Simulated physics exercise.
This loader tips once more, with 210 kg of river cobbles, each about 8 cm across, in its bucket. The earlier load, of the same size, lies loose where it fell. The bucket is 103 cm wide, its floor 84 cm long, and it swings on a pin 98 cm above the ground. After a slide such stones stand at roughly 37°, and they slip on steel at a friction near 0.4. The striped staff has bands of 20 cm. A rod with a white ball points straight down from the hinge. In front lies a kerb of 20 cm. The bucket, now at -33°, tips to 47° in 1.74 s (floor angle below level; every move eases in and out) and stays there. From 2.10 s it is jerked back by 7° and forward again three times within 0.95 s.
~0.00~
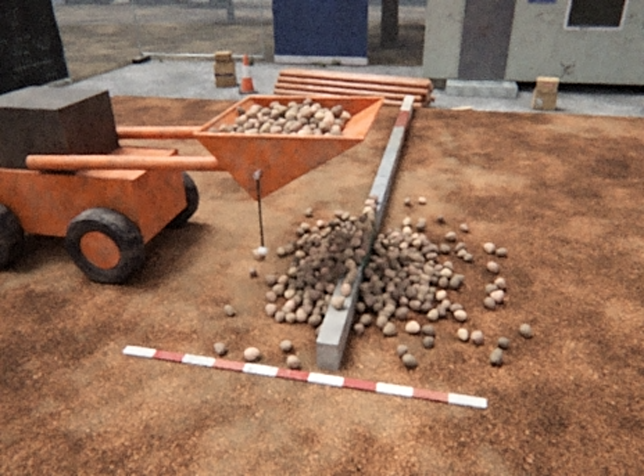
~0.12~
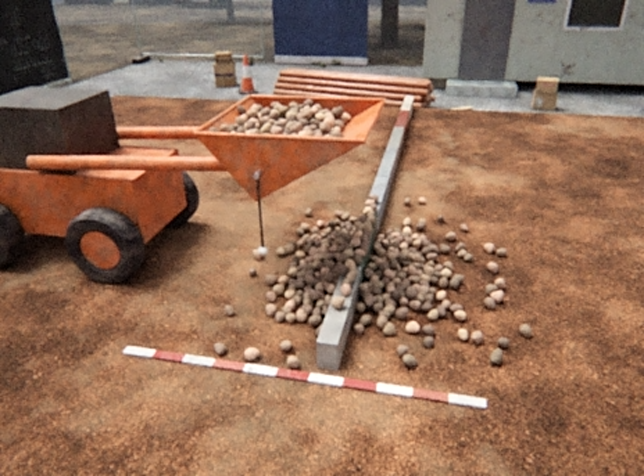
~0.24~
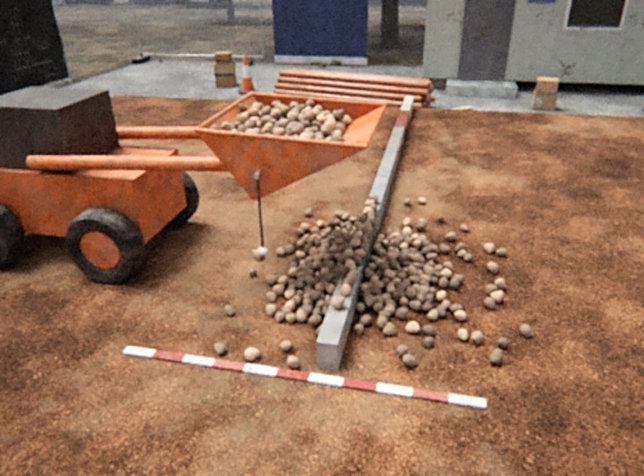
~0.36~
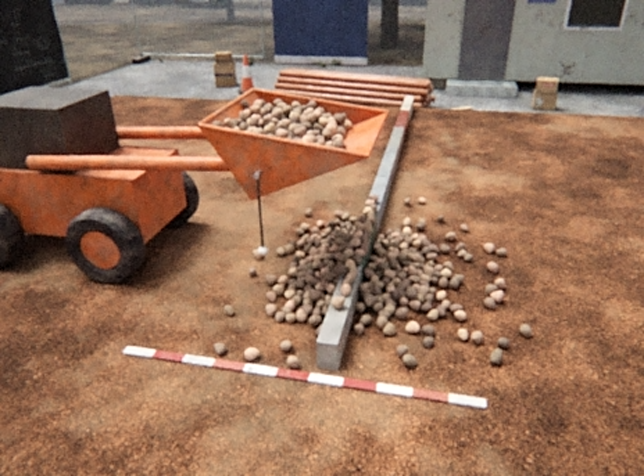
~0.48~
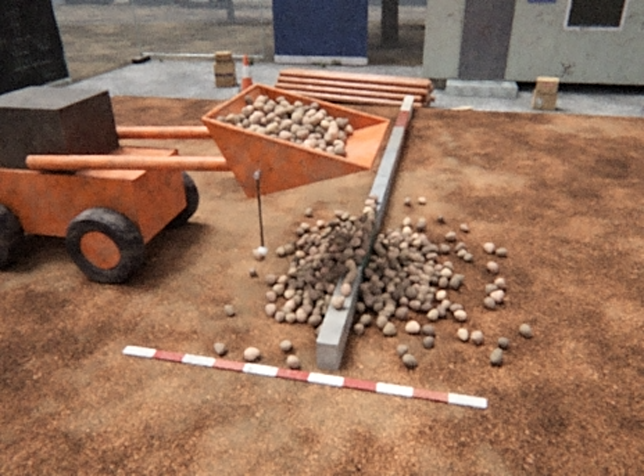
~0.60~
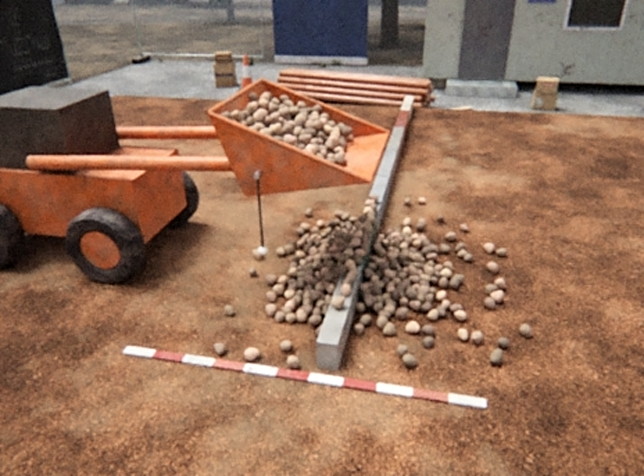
An orange loader's bucket of rounded stones tilts down to the right beside a scattered pile.
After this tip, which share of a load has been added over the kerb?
About 67 per cent.
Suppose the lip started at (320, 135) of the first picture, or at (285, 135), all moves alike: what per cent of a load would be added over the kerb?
Near 10 per cent from the first place, 0 from the second.
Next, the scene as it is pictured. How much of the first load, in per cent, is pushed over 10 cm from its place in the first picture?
Roughly 5 per cent of them.
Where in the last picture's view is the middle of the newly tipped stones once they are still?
Near (382, 263).
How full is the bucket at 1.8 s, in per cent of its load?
About 15 per cent.
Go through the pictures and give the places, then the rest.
In the first picture, the bucket is at -33°, its lip at (364, 139); the top of the load is at (289, 111). The earlier load is highest near (354, 248), 25 cm above ground level, 57 % on this side of the kerb, 43 % over the kerb.
The second picture shows lip at (365, 141), floor tilted -32°, highest stones at (284, 112); the stones move at 0.1 m/s on average.
The third picture shows lip at (367, 147), floor tilted -29°, highest stones at (275, 111); the stones move at 0.1 m/s on average.
In the fourth picture, the bucket is at -24°, its lip at (369, 156); the top of the load is at (259, 108); the stones move at 0.1 m/s on average.
In the fifth picture, the bucket is at -18°, its lip at (370, 168); the top of the load is at (258, 106); the stones move at 0.2 m/s on average.
In the sixth picture, the bucket is at -11°, its lip at (371, 182); the top of the load is at (263, 103); the stones move at 0.2 m/s on average.
After 1.3 s the floor is at 34°; in per cent of one load, 98 in the bucket, 59 on this side of the kerb, 43 over the kerb; the foremost stones are at (500, 286).
After 1.8 s the floor is at 47°; in per cent of one load, 14 in the bucket, 93 on this side of the kerb, 93 over the kerb; the foremost stones are at (500, 286).
After 3.5 s the floor is at 47°; in per cent of one load, 0 in the bucket, 90 on this side of the kerb, 110 over the kerb; the foremost stones are at (505, 290).
After 5.9 s the floor is at 47°; in per cent of one load, 0 in the bucket, 90 on this side of the kerb, 110 over the kerb; the foremost stones are at (505, 290). Net gain over the kerb, 67.
